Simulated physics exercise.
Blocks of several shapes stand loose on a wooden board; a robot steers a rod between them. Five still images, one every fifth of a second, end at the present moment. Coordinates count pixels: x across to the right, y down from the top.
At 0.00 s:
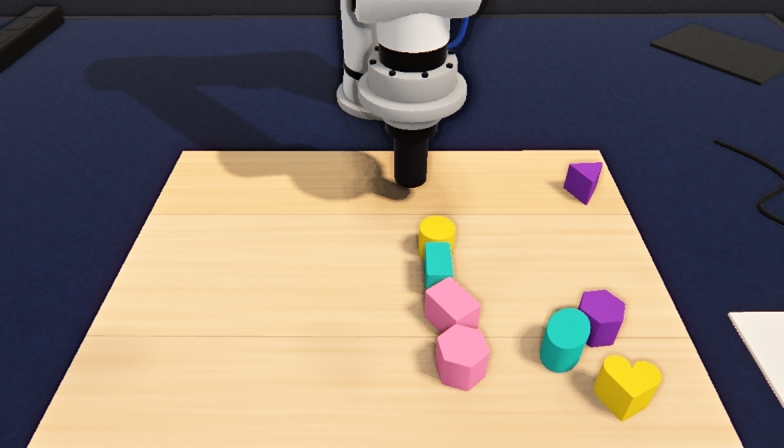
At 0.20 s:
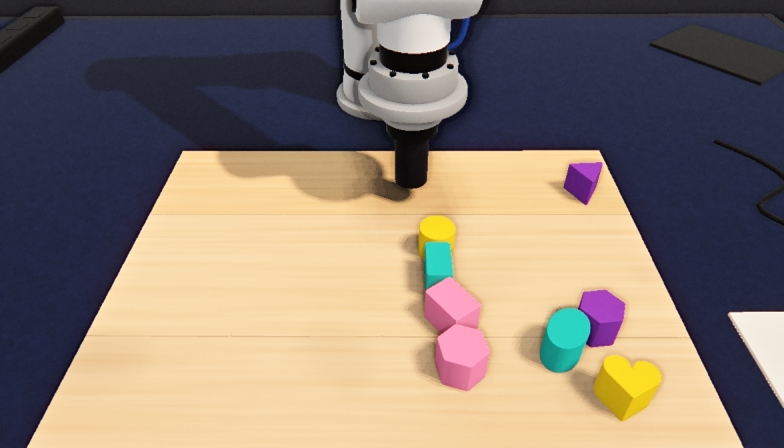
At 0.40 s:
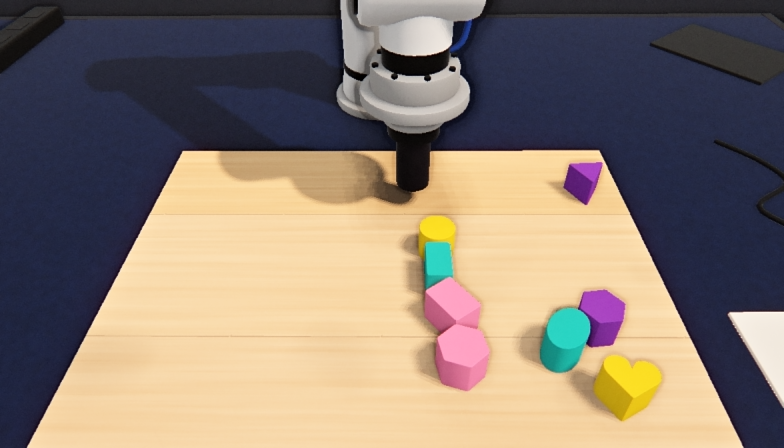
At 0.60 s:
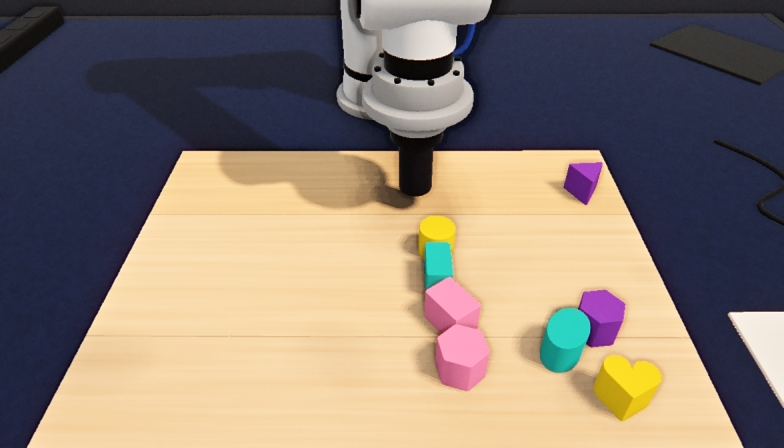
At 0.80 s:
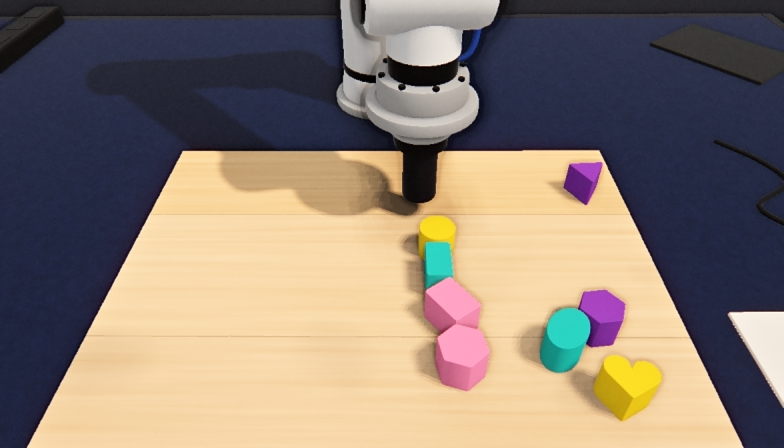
A pale wooden board lies on a dark blue surface, seen from above and in front by a still camera. A yellow cylinder, a turquoise block and two pink blocks run down the middle, with purple, turquoise and yellow pieces, one heart-shaped, at right. The white robot arm's black rod, at first still, edges slightly toward the yellow cylinder, while every block stays put.
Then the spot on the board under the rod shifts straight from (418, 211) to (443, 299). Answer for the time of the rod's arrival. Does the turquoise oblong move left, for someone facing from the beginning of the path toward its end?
Yes, that is what happens.
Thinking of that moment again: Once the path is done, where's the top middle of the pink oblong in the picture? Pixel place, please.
In the picture, it is at (470, 334).
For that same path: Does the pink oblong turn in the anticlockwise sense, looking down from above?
Answer: No.
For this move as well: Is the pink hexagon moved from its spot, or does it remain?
It does get moved.
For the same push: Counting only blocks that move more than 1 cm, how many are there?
Displaced: Three or more.
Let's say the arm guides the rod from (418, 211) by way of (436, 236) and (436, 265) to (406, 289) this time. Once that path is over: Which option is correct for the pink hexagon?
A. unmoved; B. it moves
The answer is B.
On the path given first. One third of the way, rod at (427, 220); yellow circle at (442, 235); turquoise oblong at (443, 265); pink oblong at (454, 304); pink hexagon at (464, 348).
Two thirds of the way, rod at (435, 248); yellow circle at (464, 261); turquoise oblong at (479, 294); pink oblong at (468, 332), turned 50° clockwise; pink hexagon at (459, 373).
At the end, rod at (444, 281); yellow circle at (485, 275); turquoise oblong at (502, 299), turned 60° clockwise; pink oblong at (470, 334), turned 55° clockwise; pink hexagon at (458, 375).
